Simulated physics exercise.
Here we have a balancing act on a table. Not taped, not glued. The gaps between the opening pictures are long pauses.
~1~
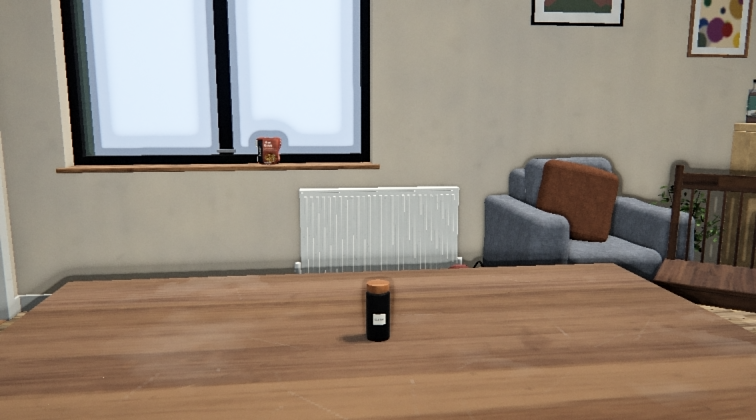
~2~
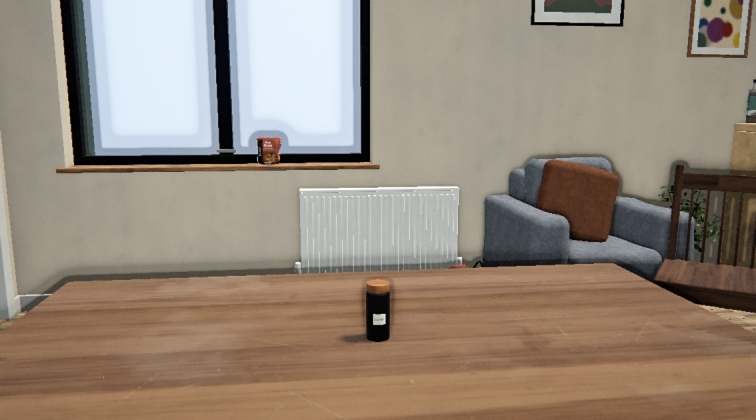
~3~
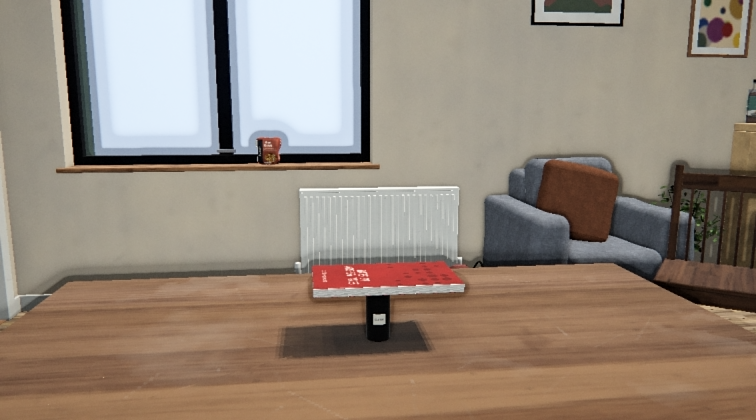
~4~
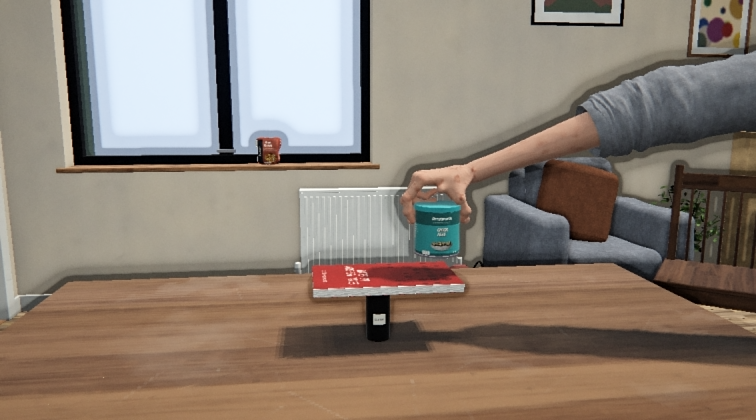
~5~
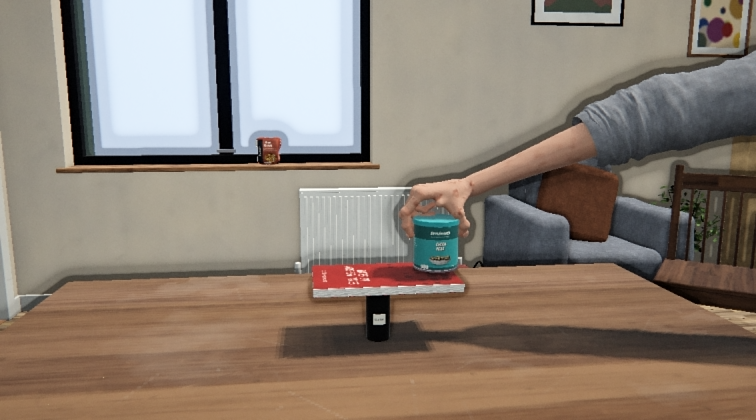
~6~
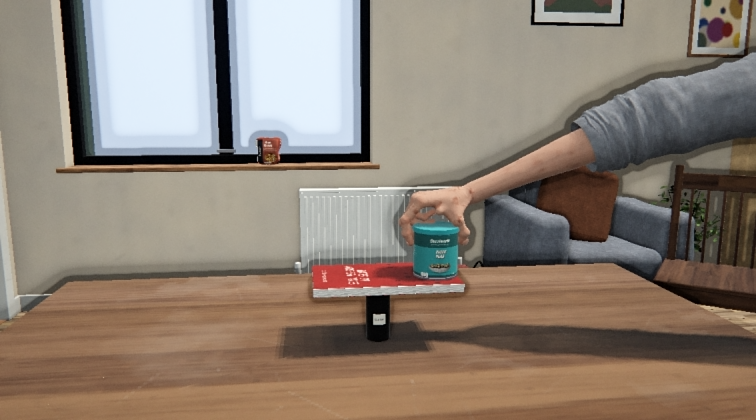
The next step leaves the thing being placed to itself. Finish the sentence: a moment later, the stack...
It topples.
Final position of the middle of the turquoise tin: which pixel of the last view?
End position in the final view: Approximately (484, 317).
Then, 0.30 s later than the last frame, turquoise tin now fallen; red book tilted by 50°.
Then, 0.60 s later than the last frame, red book now fallen; black shaker tilted by 68°.
Then, 0.70 s later than the last frame, black shaker on its side.
When it is over, fallen, black shaker, turquoise tin and red book. End places, in pixels of the last picture, turquoise tin near (484, 317). The stack loses its balance.
